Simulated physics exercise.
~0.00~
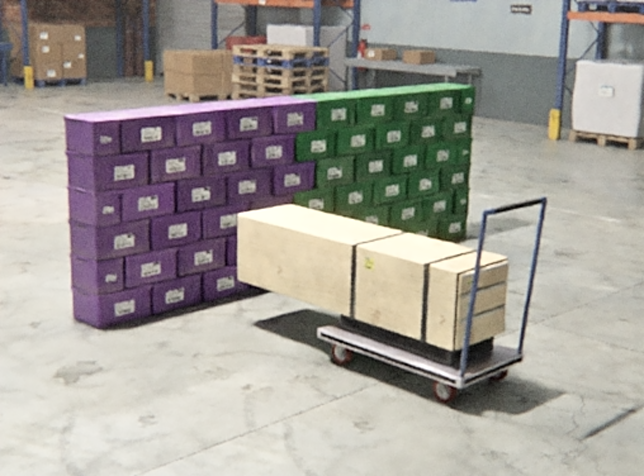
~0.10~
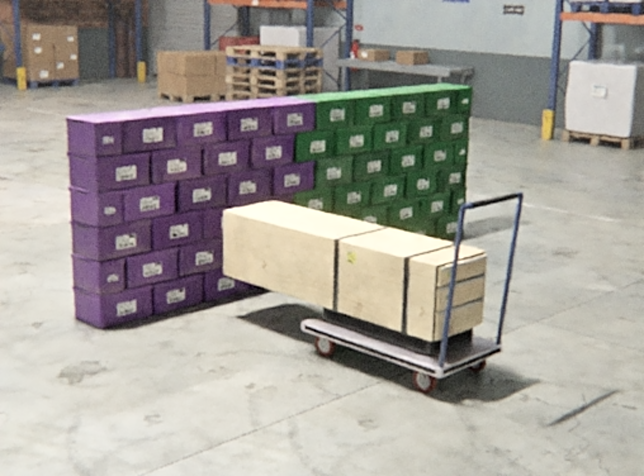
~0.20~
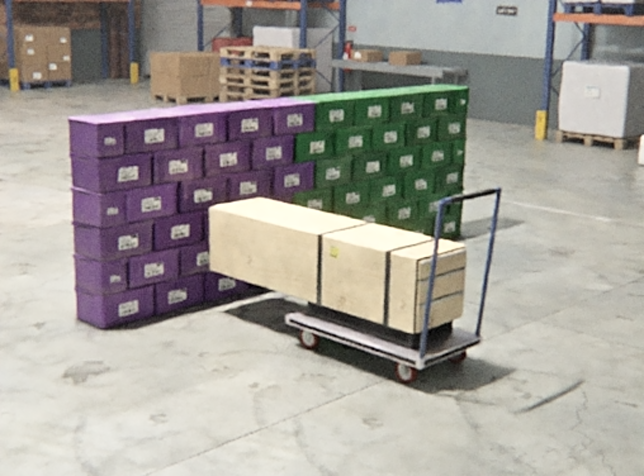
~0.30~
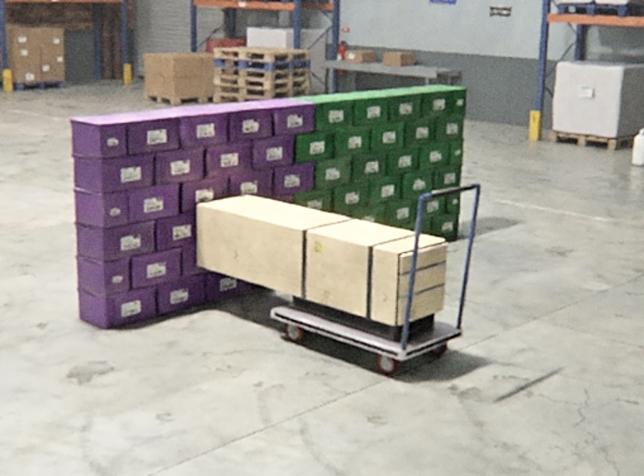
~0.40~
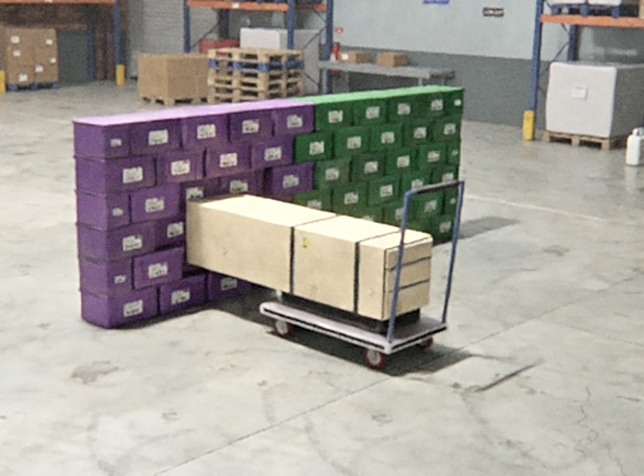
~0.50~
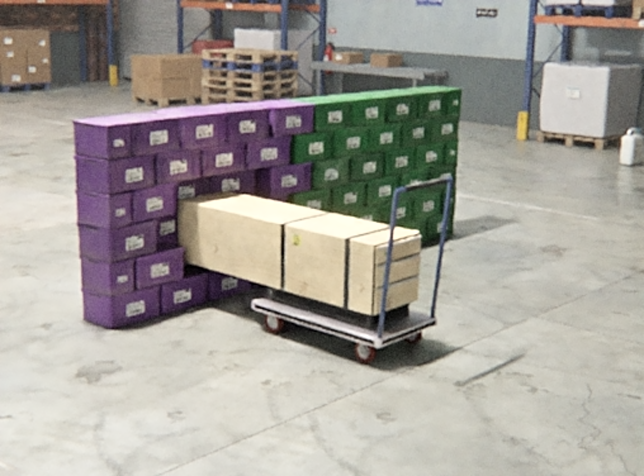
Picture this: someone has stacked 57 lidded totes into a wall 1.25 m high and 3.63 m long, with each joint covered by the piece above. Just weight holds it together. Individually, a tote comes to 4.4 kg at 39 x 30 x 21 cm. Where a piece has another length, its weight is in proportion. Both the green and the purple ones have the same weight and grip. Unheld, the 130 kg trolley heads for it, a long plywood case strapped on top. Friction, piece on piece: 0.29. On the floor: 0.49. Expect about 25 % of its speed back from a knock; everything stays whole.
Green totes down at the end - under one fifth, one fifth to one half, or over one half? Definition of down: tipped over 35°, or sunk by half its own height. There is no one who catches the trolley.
Under one fifth.
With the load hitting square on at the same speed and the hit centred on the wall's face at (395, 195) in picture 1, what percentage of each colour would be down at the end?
That would leave purple at 0 % and green at 70 %.
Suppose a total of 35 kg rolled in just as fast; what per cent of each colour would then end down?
You'd get purple 0 and green 0 percent.
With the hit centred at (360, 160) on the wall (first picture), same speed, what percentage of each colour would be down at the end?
Per cent down - purple: 0, green: 40.
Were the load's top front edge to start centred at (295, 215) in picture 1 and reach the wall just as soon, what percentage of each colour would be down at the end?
You'd end up with purple at 60 per cent down and green at 10 per cent.
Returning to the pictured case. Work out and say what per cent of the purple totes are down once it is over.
For purple, it's 70%.
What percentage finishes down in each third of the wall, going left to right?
In percent, the thirds read 70 on the left, 40 in the middle and 0 on the right.
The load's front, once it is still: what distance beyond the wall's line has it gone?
Offset past line: Approx. 75 cm.
After 0.78 s, load 37 cm past the wall's line, still rolling; none of the 30 green totes down (0 of 57 in all colours); top green tote unmoved; top purple tote shifted 13 cm.
After 1.20 s, load 53 cm past the wall's line, still rolling; none of the 30 green totes down (8 of 57 in all colours); top green tote unmoved; top purple tote leaning 22°.
After 1.56 s, load 64 cm past the wall's line, still rolling; 2 of the 30 green totes down (20 of 57 in all colours); top green tote unmoved; top purple tote leaning 52°, 67 cm lower.
After 2.08 s, load 75 cm past the wall's line, still rolling; 2 of the 30 green totes down (20 of 57 in all colours); top green tote unmoved; top purple tote upside down.
At rest (3.8 s), load 77 cm past the wall's line, stopped; 2 of the 30 green totes down (20 of 57 in all colours); top green tote unmoved; top purple tote upside down. That is 7 per cent. As the last picture would show them, middles, top green tote near (419, 103).
